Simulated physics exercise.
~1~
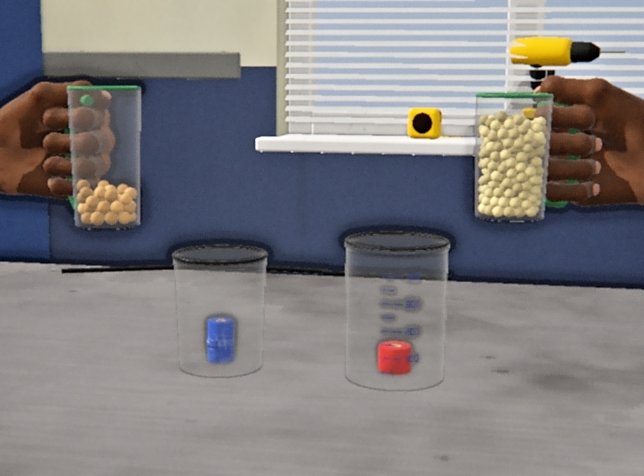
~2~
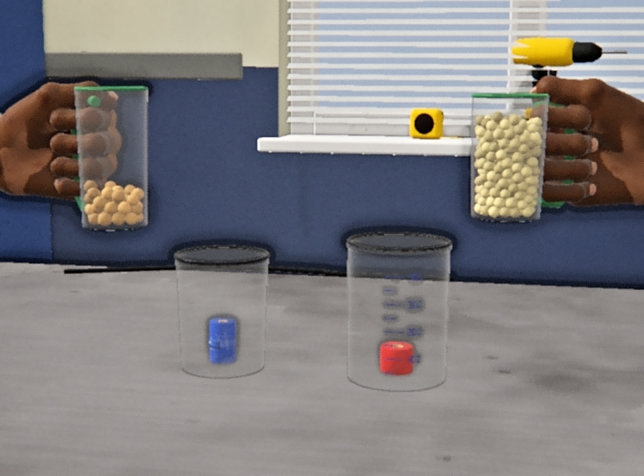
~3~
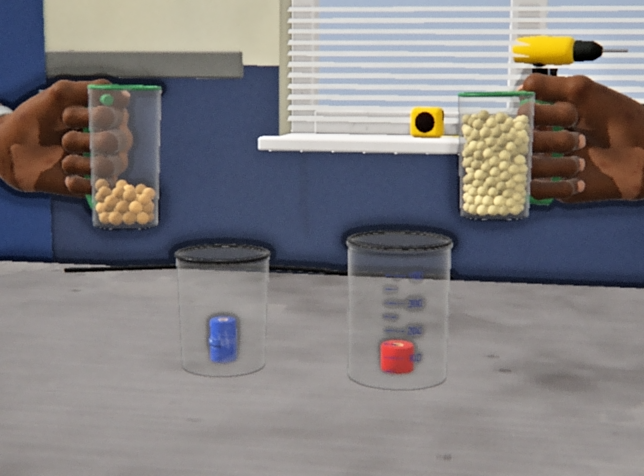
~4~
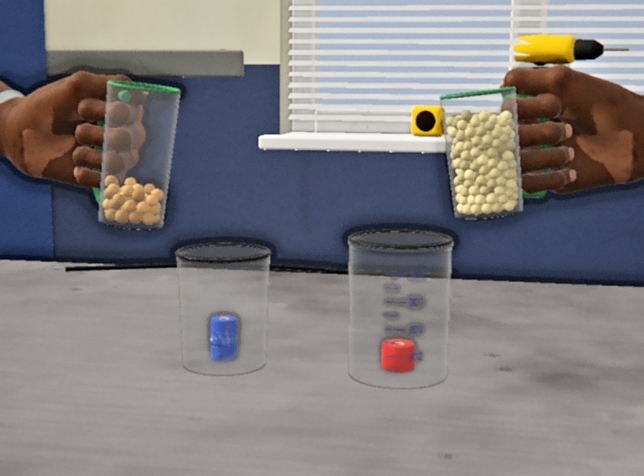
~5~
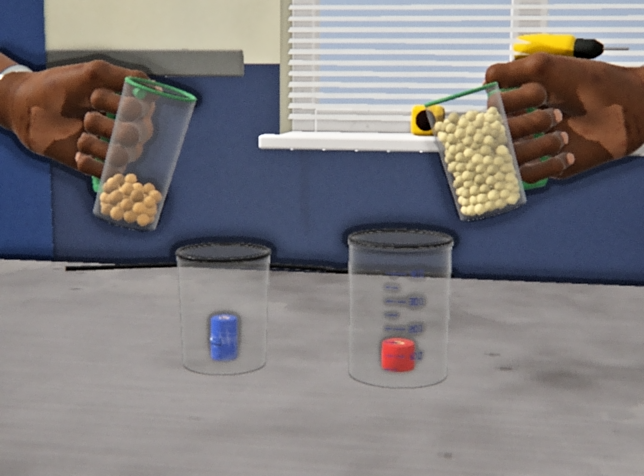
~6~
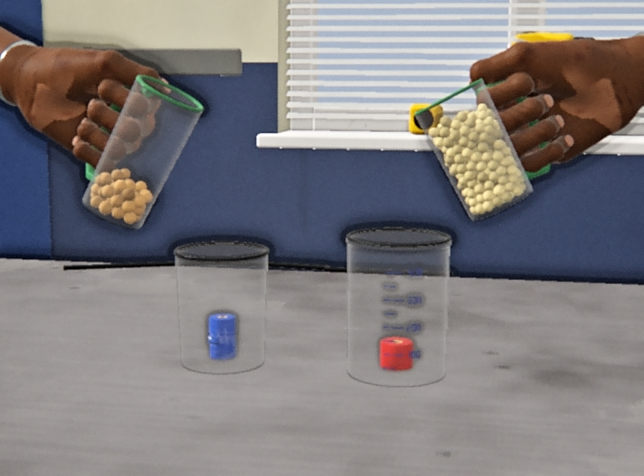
Two hands, one at either side, hold clear cups above a grey tabletop, seen from the front against a blue wall and a window with white blinds. The left cup has some tan beads and the right is nearly full of cream ones, above two clear containers holding a blue and a red roll. The hands move slightly inward, then tilt the cups toward each other.
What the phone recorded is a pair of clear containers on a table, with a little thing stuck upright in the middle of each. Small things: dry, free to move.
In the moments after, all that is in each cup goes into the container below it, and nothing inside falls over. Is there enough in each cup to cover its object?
My prediction: Left object: Never drops from view; right object: Fails to show.
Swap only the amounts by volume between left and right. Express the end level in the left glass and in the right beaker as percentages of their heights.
Levels: Left 55 %, right 15 %.
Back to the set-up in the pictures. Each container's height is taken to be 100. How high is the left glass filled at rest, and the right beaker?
Near 25 on the left, 35 on the right.
Then, 0.36 s past the last view, left glass empty, all of its cupful still in the cup; right beaker empty, all of its cupful still in the cup.
Then, 0.75 s past the last view, left glass empty, all of its cupful still in the cup; right beaker nearly empty, most of its cupful still in the cup.
Then, 1.20 s past the last view, left glass nearly empty, none of its cupful still in the cup; right beaker a third full, none of its cupful still in the cup.
Finally, left glass a quarter full (surface near (223, 332)), nothing beside it; right beaker a third full (surface near (397, 320)), nothing beside it; the left thing is still showing; the right thing is covered.
